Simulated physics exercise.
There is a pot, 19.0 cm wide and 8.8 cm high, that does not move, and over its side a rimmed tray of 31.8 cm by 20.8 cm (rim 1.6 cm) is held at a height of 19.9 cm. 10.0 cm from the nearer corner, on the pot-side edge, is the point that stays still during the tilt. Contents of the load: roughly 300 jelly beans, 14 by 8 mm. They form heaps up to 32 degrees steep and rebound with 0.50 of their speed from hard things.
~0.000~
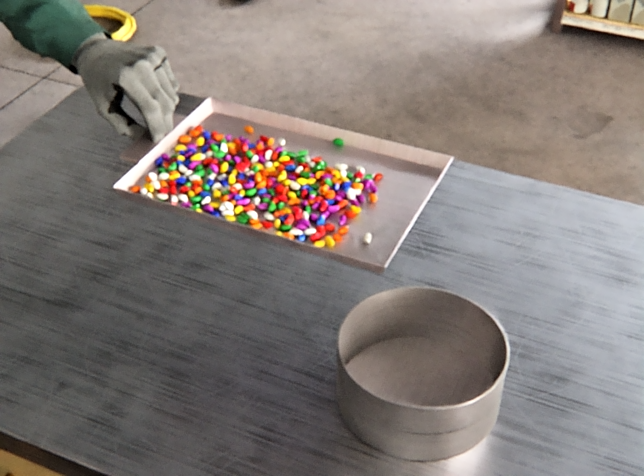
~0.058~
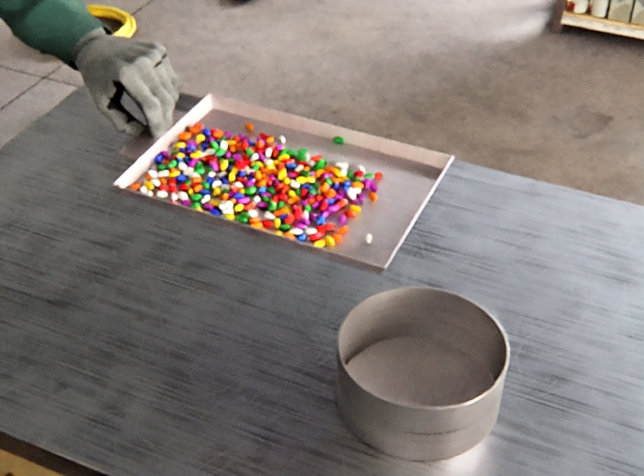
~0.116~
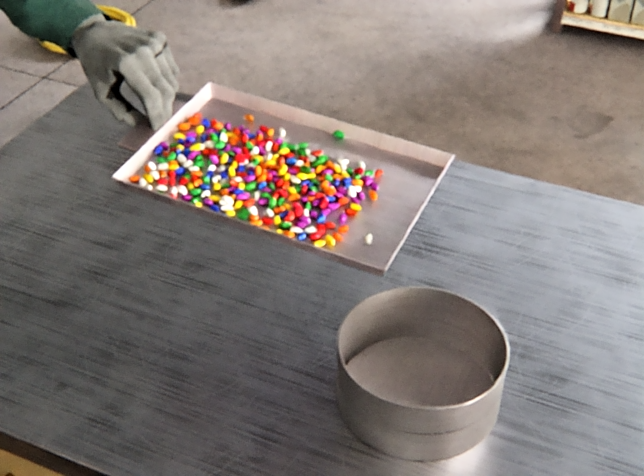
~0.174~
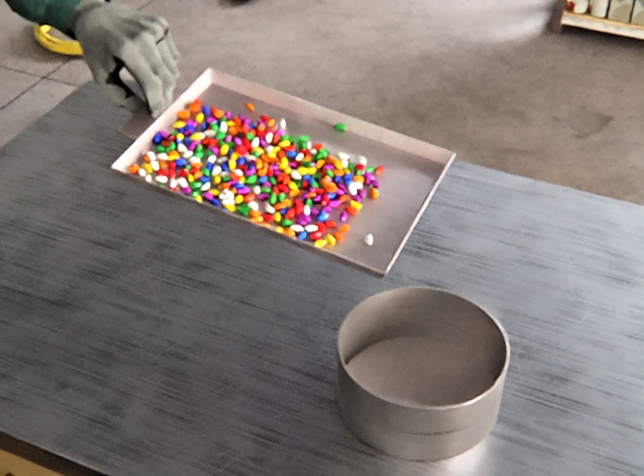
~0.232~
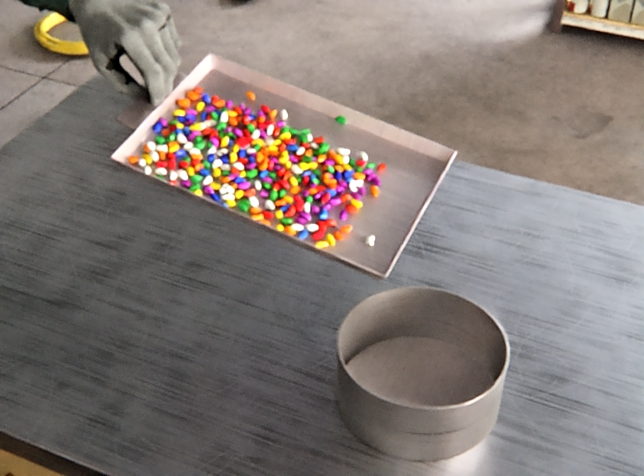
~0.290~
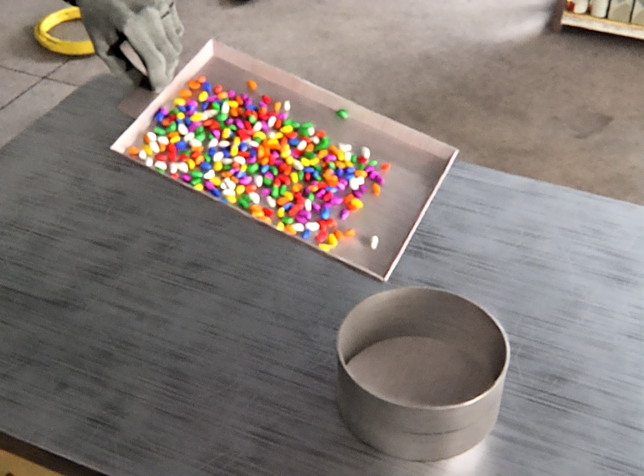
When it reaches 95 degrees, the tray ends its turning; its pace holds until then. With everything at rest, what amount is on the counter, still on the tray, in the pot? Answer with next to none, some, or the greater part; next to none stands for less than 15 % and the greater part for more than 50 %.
Counter: Next to none; tray: Next to none; pot: The greater part.
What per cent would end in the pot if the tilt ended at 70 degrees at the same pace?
You'd end up with some 95 % in the pot.
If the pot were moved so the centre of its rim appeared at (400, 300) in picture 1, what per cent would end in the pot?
Estimate: ~ 45 %.
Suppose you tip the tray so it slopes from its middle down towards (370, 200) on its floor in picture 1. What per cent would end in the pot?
That comes to around 45 per cent.
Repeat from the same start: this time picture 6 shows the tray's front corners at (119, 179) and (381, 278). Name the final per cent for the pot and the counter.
Pot 45, counter 55.
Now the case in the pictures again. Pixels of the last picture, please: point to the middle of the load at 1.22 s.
Around (409, 403).
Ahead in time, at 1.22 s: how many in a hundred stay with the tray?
Roughly 10 per cent.
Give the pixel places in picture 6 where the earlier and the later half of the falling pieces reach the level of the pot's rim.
(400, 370) or so first, later (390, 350).
After 0.85 s, tilt 53 degrees; the tray holds 85 %, the pot 0 %.
After 1.22 s, tilt 78 degrees; the tray holds 10 %, the pot 80 %.
After 1.68 s, tilt 95 degrees; the tray holds 0 %, the pot 100 %.
In the end, at 2.0 s, counter 0 %, tray 0 %, pot 100 %.
